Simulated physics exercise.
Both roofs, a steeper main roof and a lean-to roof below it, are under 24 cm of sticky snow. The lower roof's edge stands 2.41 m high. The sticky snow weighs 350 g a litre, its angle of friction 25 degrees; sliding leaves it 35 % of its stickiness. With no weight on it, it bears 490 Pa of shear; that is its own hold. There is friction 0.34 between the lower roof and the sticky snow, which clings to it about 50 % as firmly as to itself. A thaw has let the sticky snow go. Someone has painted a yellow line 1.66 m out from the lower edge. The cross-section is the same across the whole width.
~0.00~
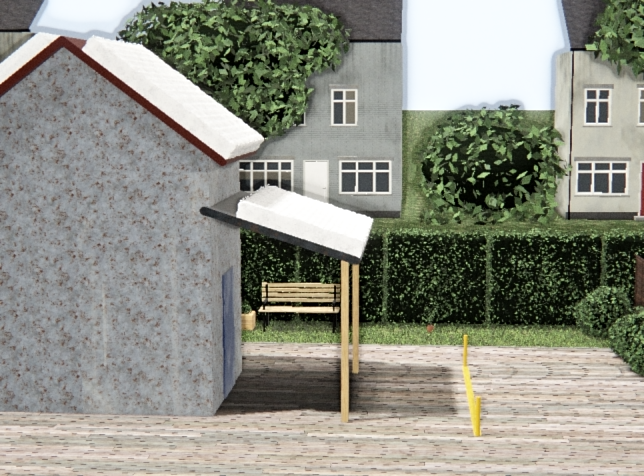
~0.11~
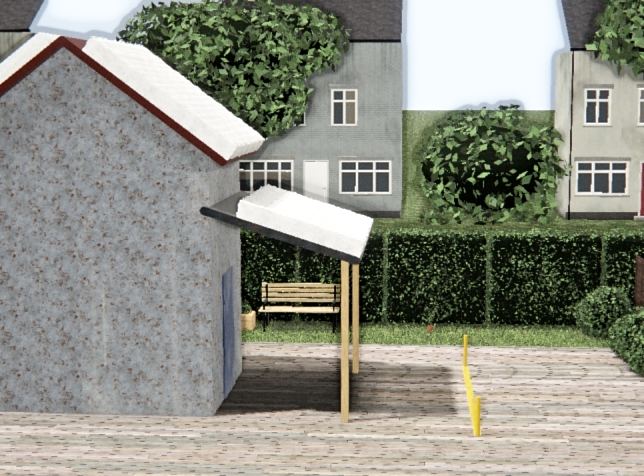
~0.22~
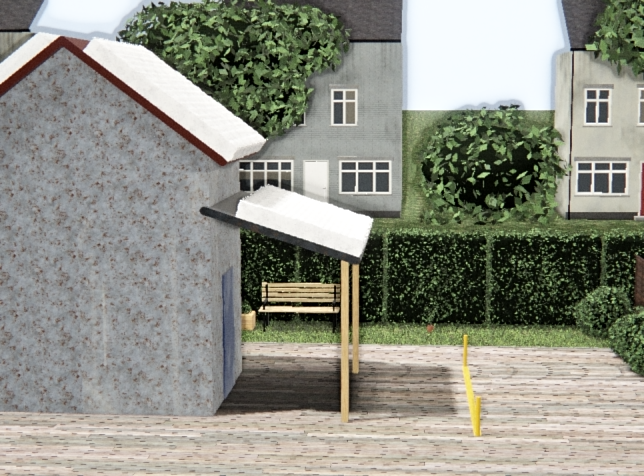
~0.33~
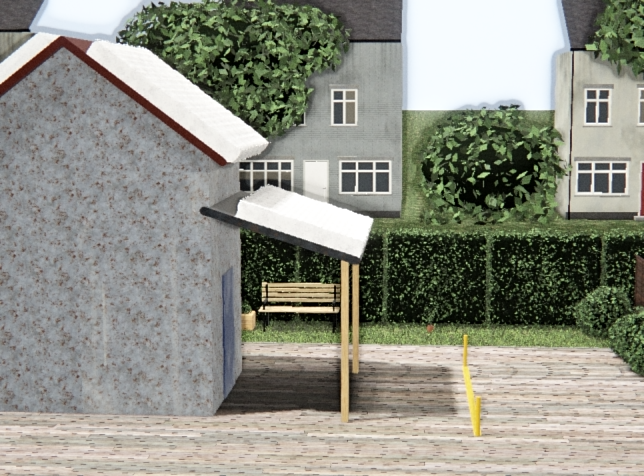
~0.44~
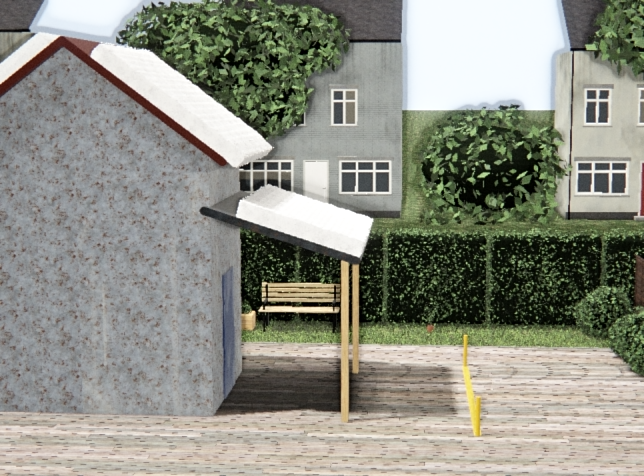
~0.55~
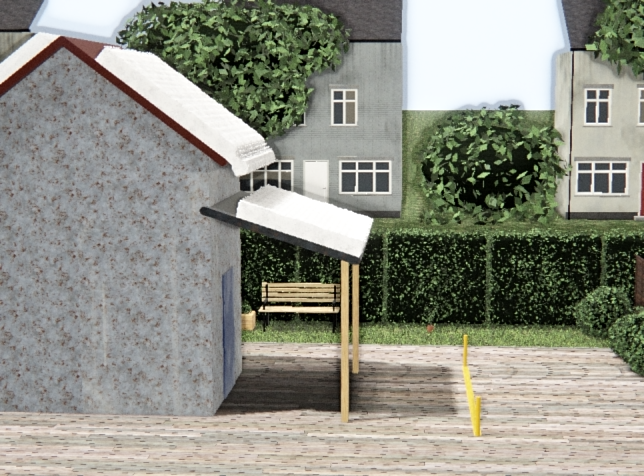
We see a grey house with snow on its steep main roof and the lean-to roof below; the upper snow slides slightly down to the right, baring roof near the ridge and cracking as it pokes past the edge.
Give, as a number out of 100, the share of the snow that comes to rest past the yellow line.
9 out of 100.
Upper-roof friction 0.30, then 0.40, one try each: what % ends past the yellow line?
First some 25 %, after that some 18 %.
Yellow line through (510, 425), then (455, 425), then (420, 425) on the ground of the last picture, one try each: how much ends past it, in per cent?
I'd guess near 3 %, then near 16 %, and near 30 % on the last try.
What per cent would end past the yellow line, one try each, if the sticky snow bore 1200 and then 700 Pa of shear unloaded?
About 0 % first, about 0 % second.
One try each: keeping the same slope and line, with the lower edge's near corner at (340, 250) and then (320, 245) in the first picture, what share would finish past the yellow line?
Respectively 12 % and 14 %.
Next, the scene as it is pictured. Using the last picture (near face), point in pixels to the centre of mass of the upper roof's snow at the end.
The spot is somewhere around (374, 316).
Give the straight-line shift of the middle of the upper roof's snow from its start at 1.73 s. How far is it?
2.2 m.
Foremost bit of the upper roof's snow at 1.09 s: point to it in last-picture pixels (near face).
Pixel: Approx. (283, 207).
After 1.09 s, none is below the lower edge and 0 % is past the line.
After 1.73 s, none is below the lower edge and 0 % is past the line.
After 2.36 s, 9 % is below the lower edge and 0 % is past the line.
After 3.00 s, 47 % is below the lower edge and 4 % is past the line.
After 4.80 s, 56 % is below the lower edge and 9 % is past the line.
